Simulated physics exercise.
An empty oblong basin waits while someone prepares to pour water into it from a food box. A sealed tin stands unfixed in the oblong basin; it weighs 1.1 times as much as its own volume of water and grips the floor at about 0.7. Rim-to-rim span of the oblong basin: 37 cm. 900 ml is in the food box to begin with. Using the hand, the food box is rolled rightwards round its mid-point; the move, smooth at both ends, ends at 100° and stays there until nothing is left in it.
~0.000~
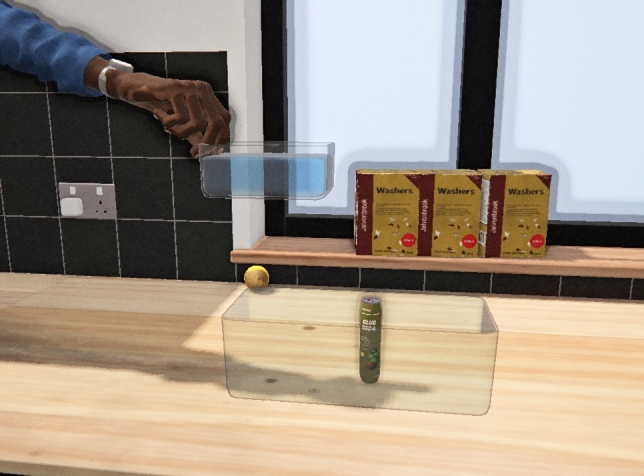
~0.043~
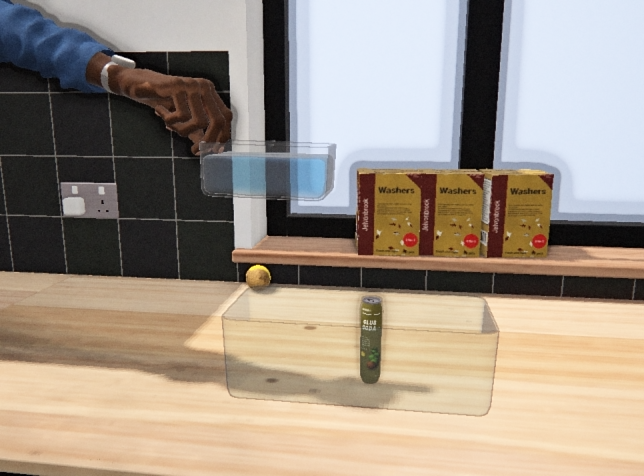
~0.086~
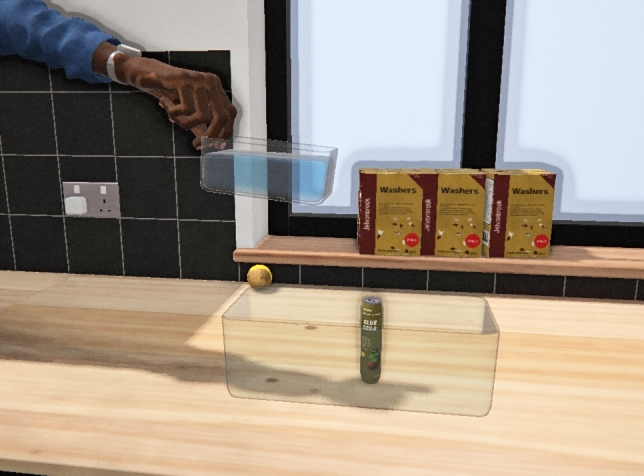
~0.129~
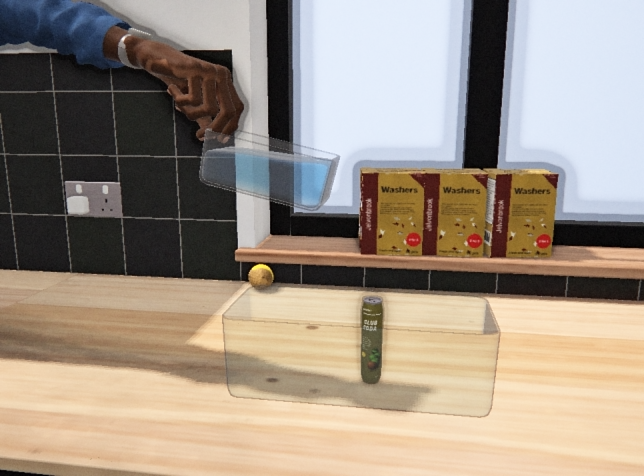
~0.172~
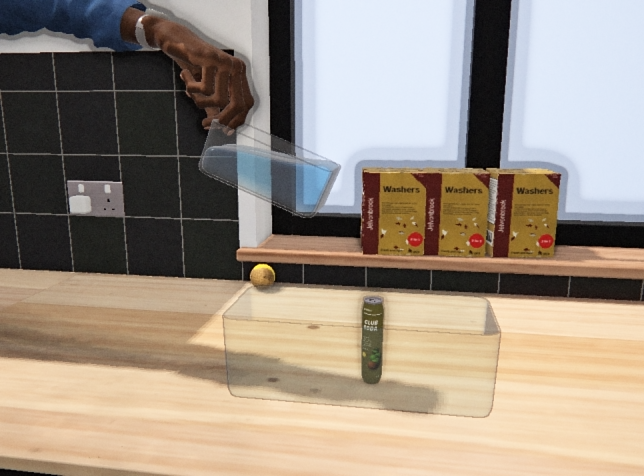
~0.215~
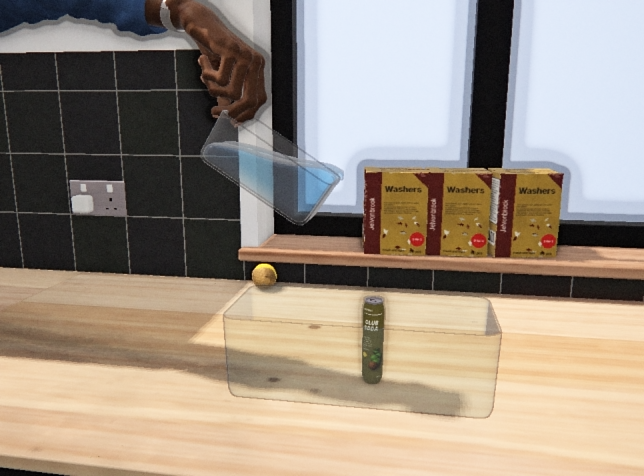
To begin with, a hand holds a clear food box of blue water almost level above an empty oblong basin, behind which a small yellow ball rests on the wooden counter. The hand then rolls the box rightwards, slowly at first and then more steeply, its right rim dipping as the water shifts towards that side.
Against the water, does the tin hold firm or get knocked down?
It will stay erect.
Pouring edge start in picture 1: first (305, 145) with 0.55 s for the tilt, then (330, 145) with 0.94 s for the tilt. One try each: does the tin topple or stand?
Try 1: Tipped over; try 2: Still standing.
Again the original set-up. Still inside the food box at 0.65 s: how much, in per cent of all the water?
Some 3 per cent.
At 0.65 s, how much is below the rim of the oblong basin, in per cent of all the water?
Around 86 in a hundred.
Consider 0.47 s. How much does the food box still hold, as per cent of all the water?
16 %.
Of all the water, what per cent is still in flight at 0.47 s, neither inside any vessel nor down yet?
About 66 per cent.
By 0.47 s the tilt is 94° and 15 per cent is still to pour; the tin stands where it began.
By 0.65 s the tilt is 100° and 3 per cent is still to pour; the tin stands where it began.
By 0.84 s the tilt is 100° and 1 per cent is still to pour; the tin stands where it began.
By 1.05 s the tilt is 100° and 0 per cent is still to pour; the tin stands where it began.
At rest the tin stands where it began.
